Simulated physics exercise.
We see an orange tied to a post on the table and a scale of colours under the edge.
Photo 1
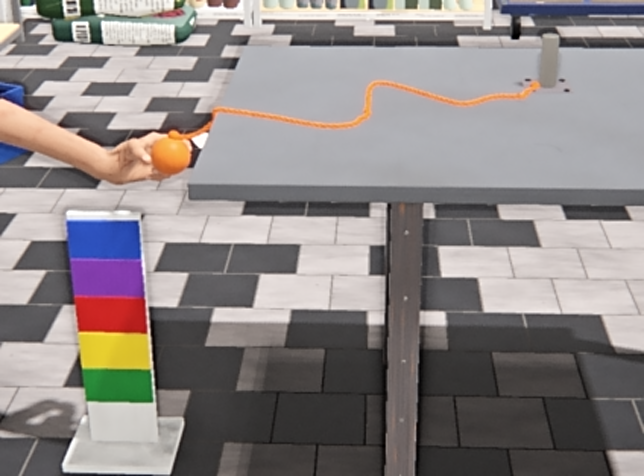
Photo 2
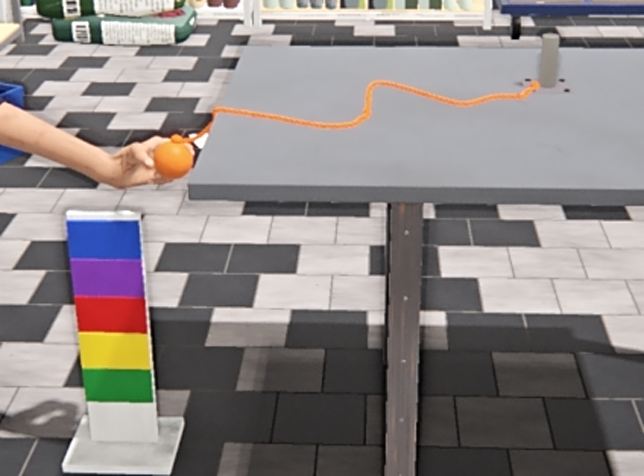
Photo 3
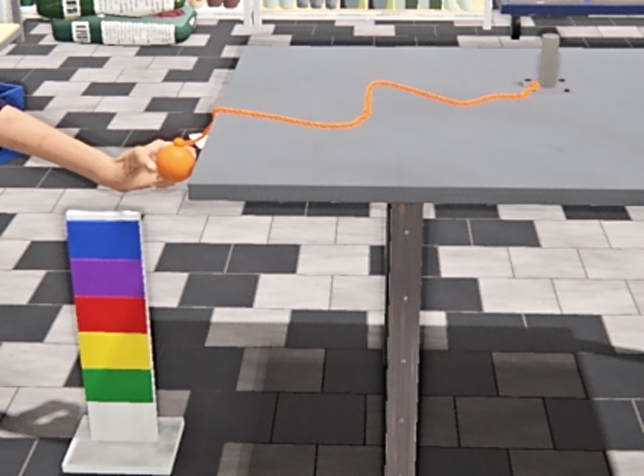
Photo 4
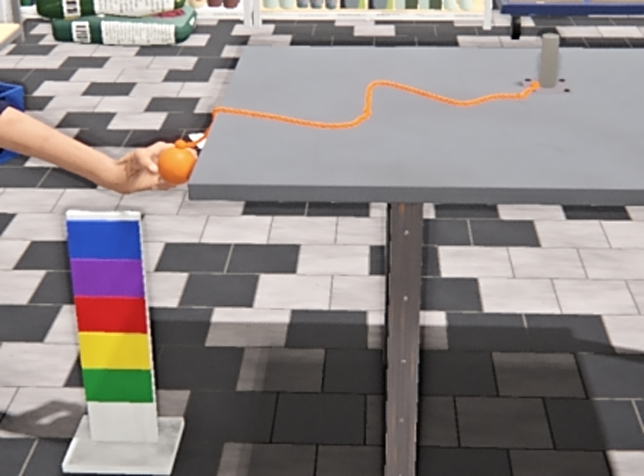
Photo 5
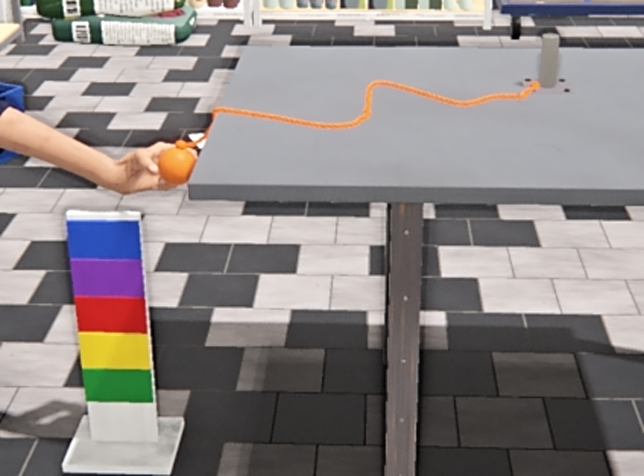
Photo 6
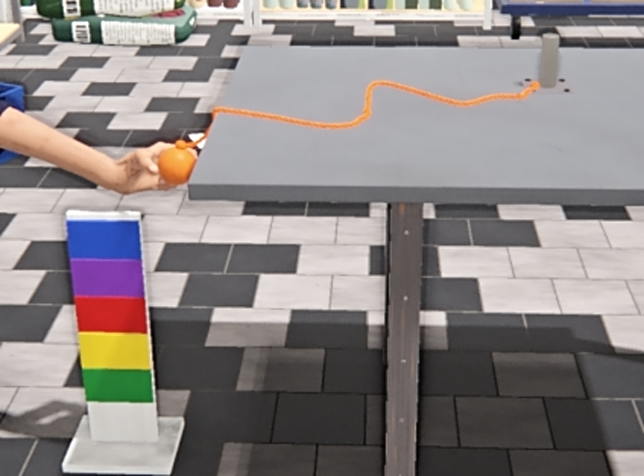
A hand holds an orange ball tied to a cord, shifting slightly at the table's edge.
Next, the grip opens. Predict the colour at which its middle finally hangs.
Prediction: Yellow.
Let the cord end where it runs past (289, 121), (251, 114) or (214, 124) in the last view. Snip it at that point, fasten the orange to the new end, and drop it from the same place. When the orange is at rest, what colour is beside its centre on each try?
Here's the sequence: Blue; next: Purple; last: Red.
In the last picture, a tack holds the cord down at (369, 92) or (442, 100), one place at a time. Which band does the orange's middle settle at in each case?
First try purple, second try red.
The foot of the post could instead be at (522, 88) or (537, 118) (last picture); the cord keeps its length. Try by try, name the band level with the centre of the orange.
Answer, in order: Green, green.
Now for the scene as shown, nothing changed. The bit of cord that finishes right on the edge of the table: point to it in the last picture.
Pixel (368, 109).
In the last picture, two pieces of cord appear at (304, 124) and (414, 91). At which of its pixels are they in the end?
First one close to (224, 201), second close to (351, 96).
A little later, orange near (228, 330); level with yellow.
Next, orange near (231, 348); level with yellow.
When it is over, orange near (237, 348); level with yellow. At yellow.
